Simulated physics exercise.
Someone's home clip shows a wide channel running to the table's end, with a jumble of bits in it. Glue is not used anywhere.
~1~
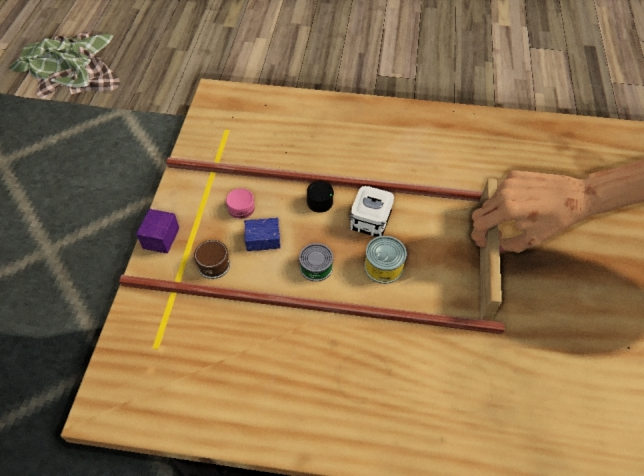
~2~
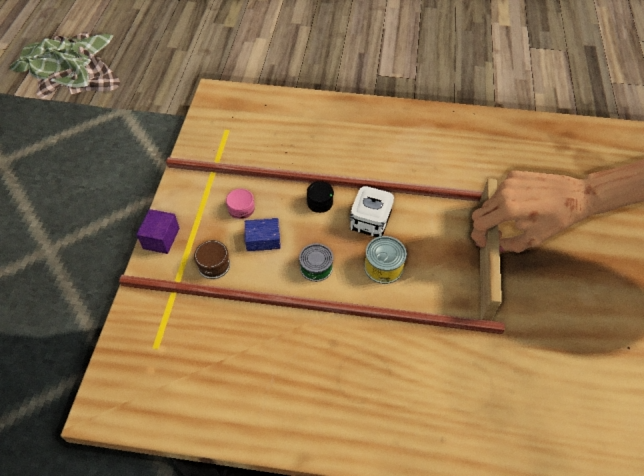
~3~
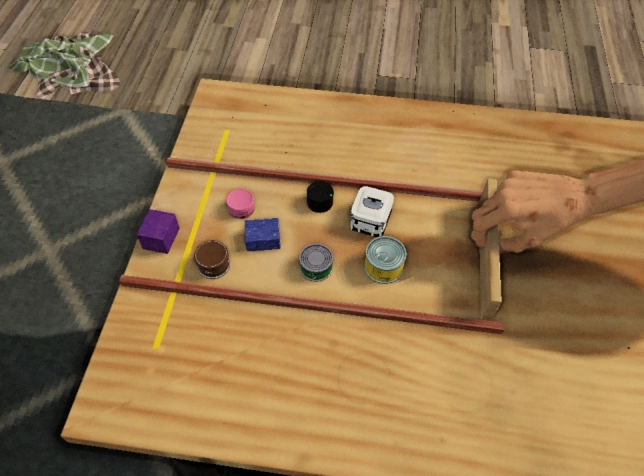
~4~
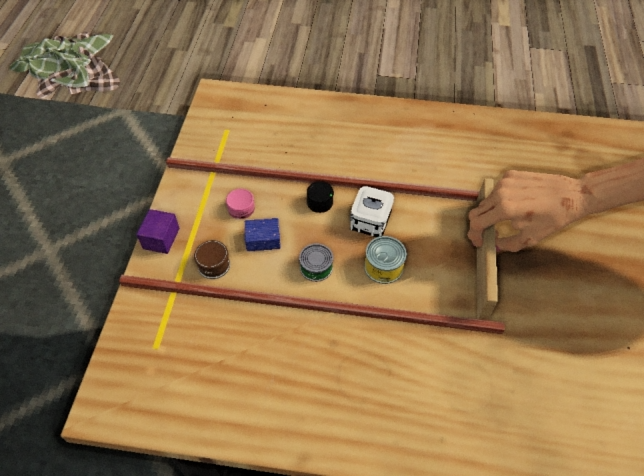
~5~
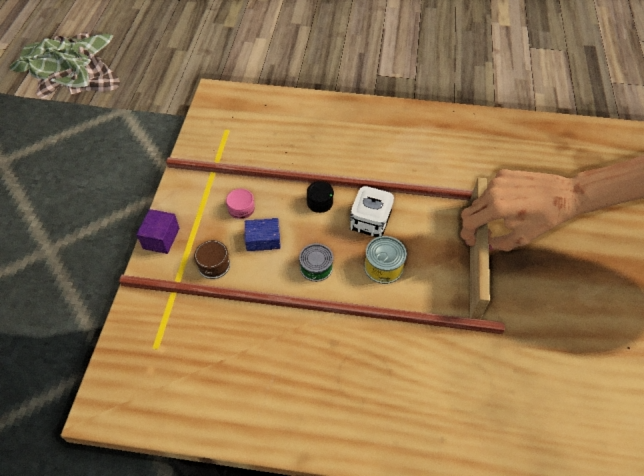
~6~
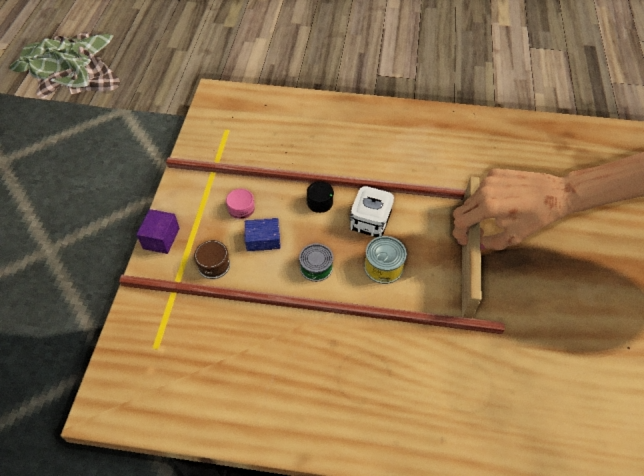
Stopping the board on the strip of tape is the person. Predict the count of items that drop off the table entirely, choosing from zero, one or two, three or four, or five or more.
The count is one or two.
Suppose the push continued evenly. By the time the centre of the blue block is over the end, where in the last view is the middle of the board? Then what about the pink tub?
Blue block: (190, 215); pink tub: (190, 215).
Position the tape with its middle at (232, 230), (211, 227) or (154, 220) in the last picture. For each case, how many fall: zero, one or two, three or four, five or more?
Tape by tape, the falls would be: Zero, then no fall at all, then 5 or more.
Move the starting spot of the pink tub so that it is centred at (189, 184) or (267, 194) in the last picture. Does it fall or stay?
At the first spot it drops over the edge, and at the second it drops over the edge.
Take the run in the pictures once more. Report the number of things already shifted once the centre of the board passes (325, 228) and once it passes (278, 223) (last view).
Respectively 4 and 7.
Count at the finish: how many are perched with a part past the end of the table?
That adds up to 3.
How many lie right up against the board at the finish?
Looks like 3 of them, all told.
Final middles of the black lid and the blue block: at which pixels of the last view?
Listed in order, first is (190, 175) and the other is (148, 216).
Early on, none off yet; purple block at rest near (159, 232); brown tin at rest near (213, 260); pink tub at rest near (241, 204).
Finally, the number that fall off is one or two; lost, purple block.
